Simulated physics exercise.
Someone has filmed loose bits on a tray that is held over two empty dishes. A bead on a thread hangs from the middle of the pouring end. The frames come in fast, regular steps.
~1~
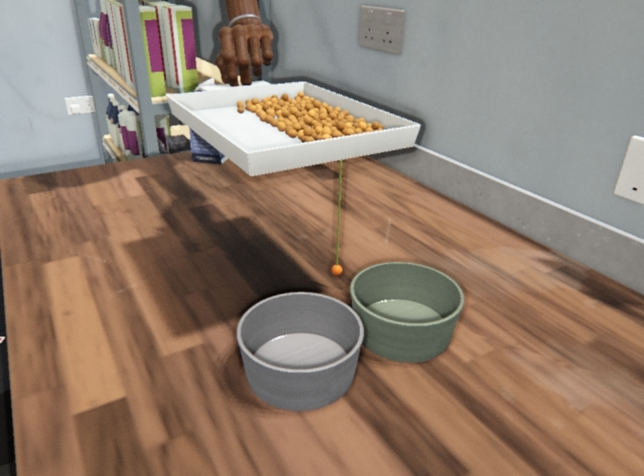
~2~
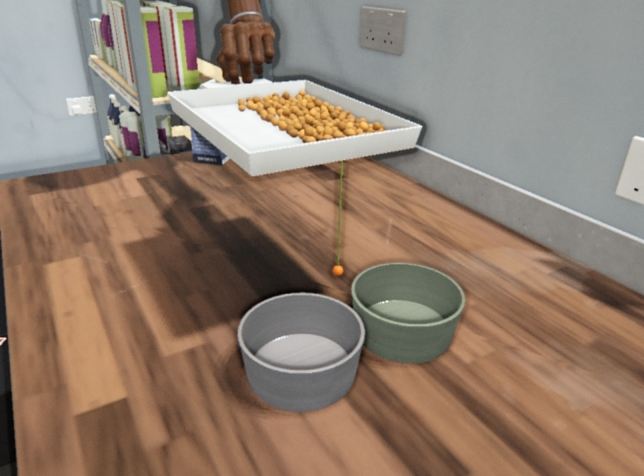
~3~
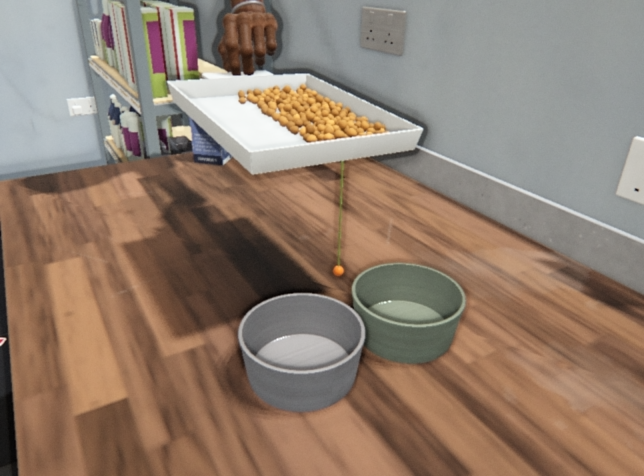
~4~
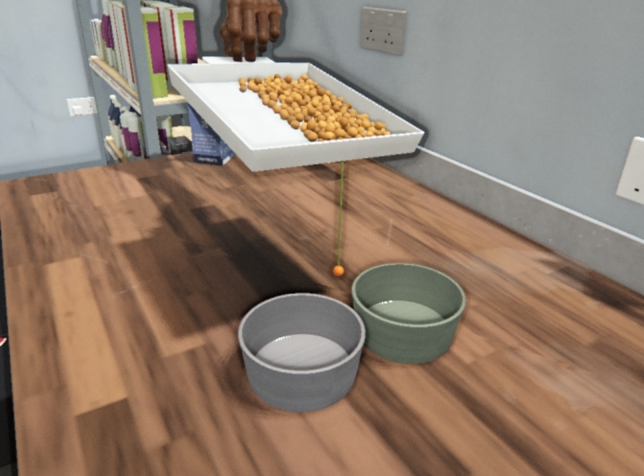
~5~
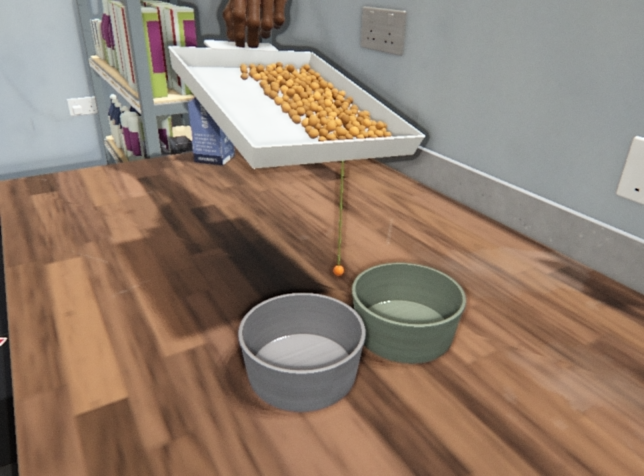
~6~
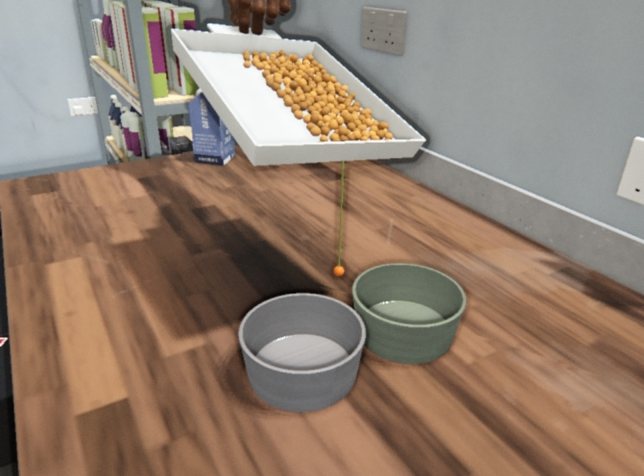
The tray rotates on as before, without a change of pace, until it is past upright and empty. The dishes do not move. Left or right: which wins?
More goes to the right-hand dish.
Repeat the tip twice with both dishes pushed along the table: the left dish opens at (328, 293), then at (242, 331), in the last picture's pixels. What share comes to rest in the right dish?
Roughly 70 per cent, and 30 per cent.
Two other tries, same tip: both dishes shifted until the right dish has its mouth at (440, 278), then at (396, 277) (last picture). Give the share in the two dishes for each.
Roughly 90 per cent, and 80 per cent.
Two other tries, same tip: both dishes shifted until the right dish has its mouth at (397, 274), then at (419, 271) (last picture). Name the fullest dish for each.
One: The dish on the right. Two: The right-hand dish.
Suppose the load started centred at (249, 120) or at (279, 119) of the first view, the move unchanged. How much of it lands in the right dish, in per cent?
Roughly 80 per cent, and 70 per cent.
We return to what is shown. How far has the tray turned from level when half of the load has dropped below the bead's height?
Around 115° of tilt.
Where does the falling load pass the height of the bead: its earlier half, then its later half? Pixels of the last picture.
The first part at (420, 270); the rest at (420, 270).
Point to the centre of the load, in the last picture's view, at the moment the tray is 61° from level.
At about (366, 92).
Shortly afterwards, tray tipped steeply; the whole lot on the tray.
Next, tray tipped right over; all but a few on the tray; only a few in the right dish; only a few outside both.
Some moments later, tray tipped past a quarter turn; only a few in the left dish; the bulk in the right dish; near a quarter outside both; only a few in the air.
In the end, tray tipped past a quarter turn; only a few in the left dish; the bulk in the right dish; near a quarter outside both.
